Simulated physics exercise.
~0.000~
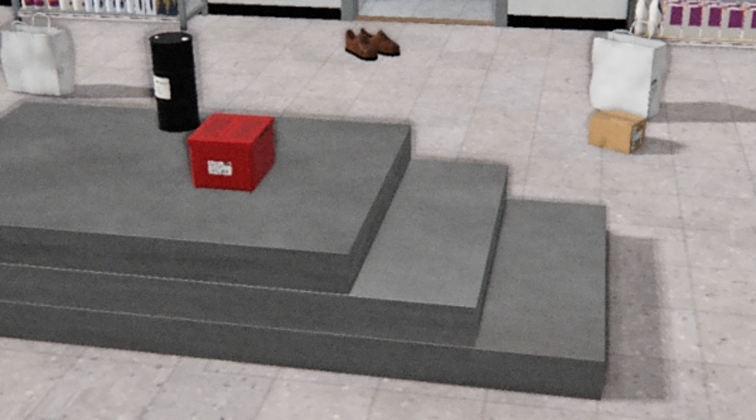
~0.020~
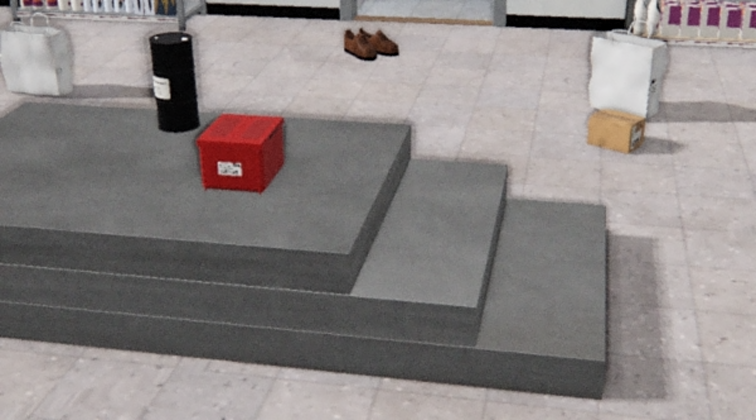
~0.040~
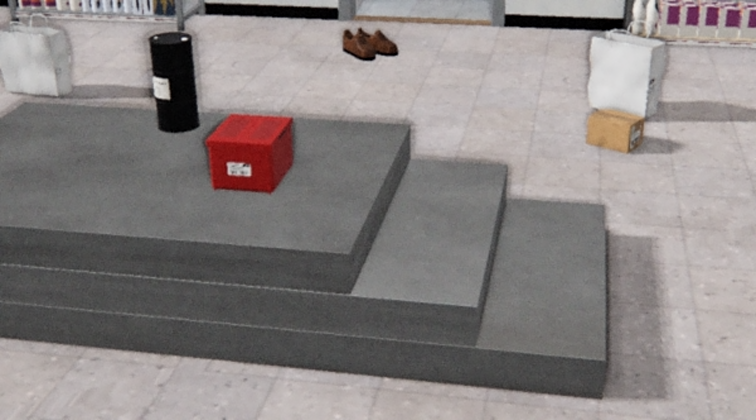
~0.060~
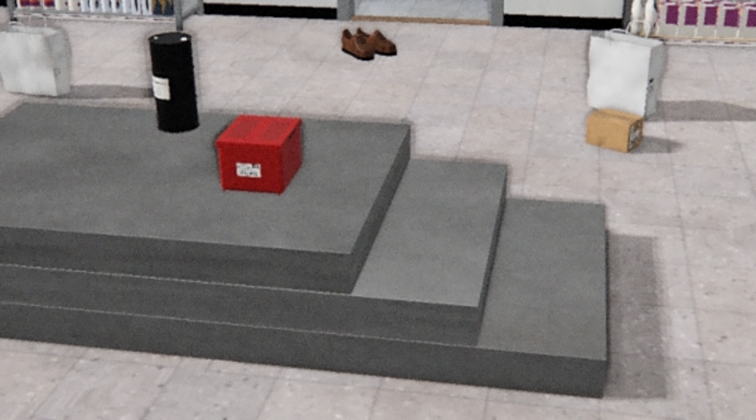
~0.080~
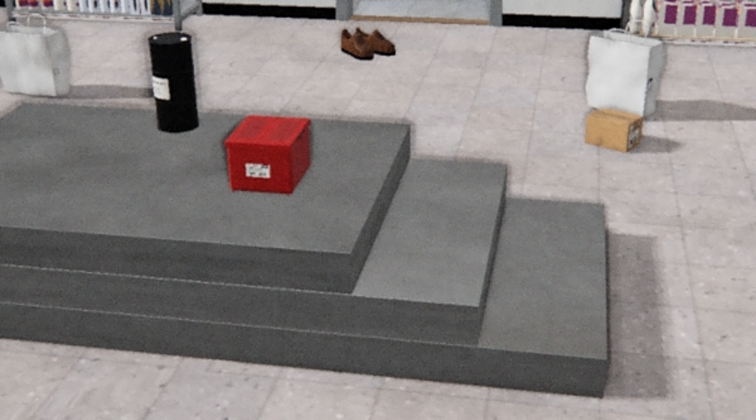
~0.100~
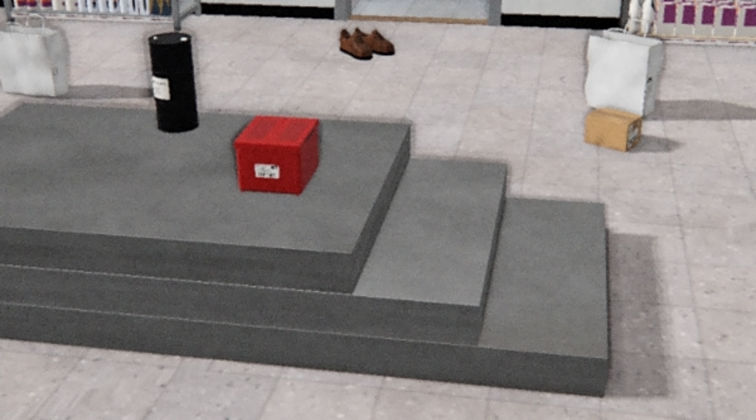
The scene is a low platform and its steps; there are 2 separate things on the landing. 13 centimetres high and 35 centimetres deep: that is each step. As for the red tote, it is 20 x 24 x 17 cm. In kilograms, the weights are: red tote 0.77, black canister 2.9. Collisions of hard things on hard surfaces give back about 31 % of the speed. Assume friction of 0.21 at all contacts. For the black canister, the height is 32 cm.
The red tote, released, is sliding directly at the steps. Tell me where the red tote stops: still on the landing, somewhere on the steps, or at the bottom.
That one sits on a stair.
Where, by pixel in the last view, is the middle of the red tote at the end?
About (473, 201).
By 0.30 s, 10 cm of landing left; red tote near (350, 160).
By 0.50 s, 5 cm past the top edge and 1 cm lower; red tote near (398, 165).
By 0.80 s, 23 cm past the top edge and 11 cm lower; red tote near (455, 198).
When it is over (1.4 s), 28 cm past the top edge and 11 cm lower; black canister within 12 cm of the start. End places, in pixels of the last picture, red tote near (473, 201).
